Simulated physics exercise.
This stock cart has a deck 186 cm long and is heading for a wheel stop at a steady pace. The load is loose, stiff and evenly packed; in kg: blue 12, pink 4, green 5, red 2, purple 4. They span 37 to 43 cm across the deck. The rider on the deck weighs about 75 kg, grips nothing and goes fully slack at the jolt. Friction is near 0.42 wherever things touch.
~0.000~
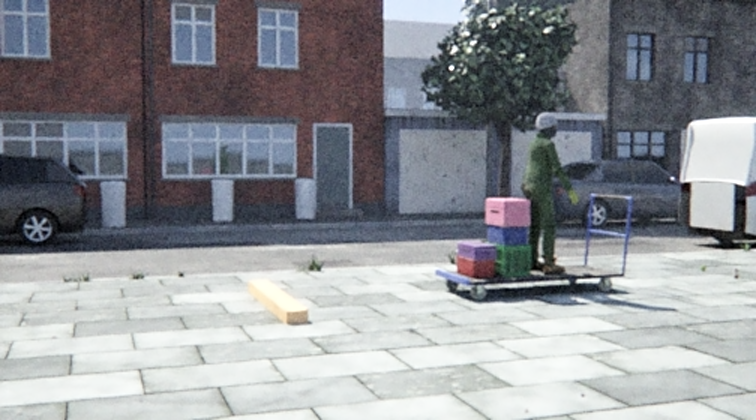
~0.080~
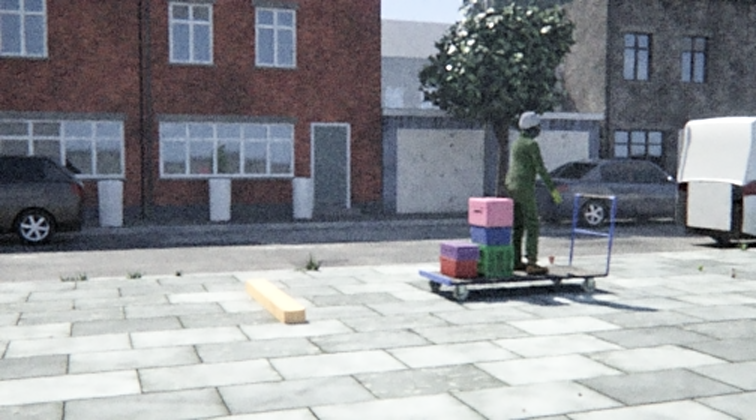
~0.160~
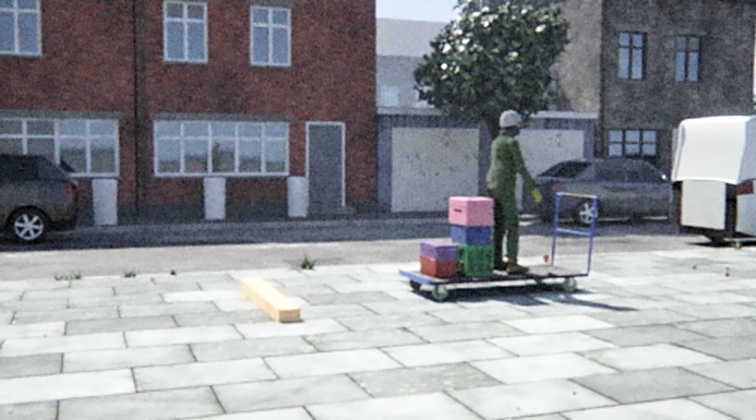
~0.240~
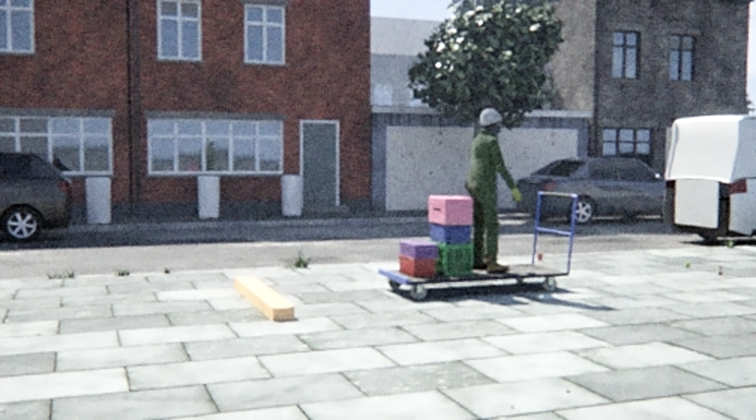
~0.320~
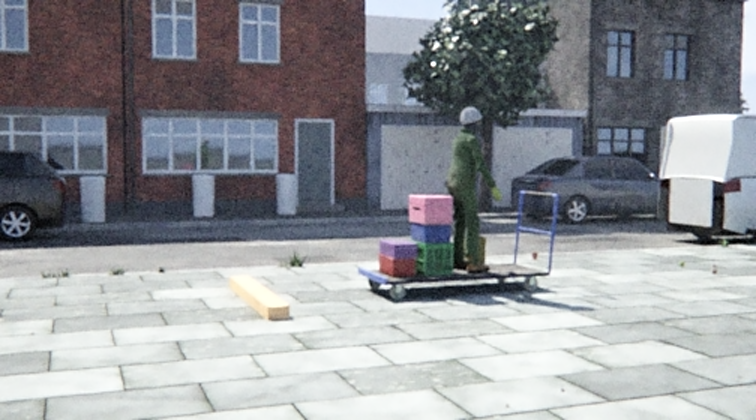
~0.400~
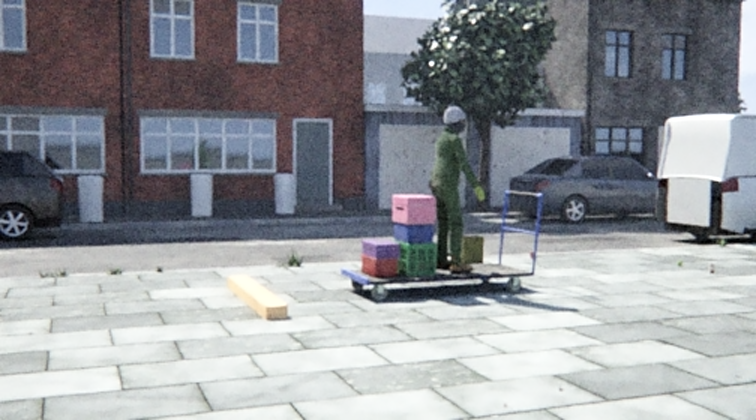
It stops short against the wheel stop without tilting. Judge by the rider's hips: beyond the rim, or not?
The rider's hips go over the front rim.
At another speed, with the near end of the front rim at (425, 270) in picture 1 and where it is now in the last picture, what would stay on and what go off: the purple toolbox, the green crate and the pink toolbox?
Then purple off, green on, pink off.
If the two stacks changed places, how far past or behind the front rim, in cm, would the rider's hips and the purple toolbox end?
Then hips 20 past, purple 80 behind.
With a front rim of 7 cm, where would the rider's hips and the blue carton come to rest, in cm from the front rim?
In that case hips 20 past, blue 40 past.
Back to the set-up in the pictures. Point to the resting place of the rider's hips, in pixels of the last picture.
Around (217, 271).
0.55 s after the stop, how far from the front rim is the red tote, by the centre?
Some 10 cm behind it.
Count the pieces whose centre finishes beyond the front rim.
The count is 3.
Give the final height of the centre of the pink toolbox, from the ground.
Roughly 15 cm above it.
After 0.86 s the deck stops.
After 1.11 s the rider's hips are 44 cm behind the rim, near (299, 207) in the last picture's view.
After 1.41 s the rider's hips are 2 cm behind the rim, near (258, 237) in the last picture's view.
After 1.86 s the rider's hips are 17 cm past the rim, near (239, 263) in the last picture's view.
Final state at 2.9 s, past the rim, blue carton, pink toolbox, purple toolbox and the rider's hips; behind it, green crate and red tote.
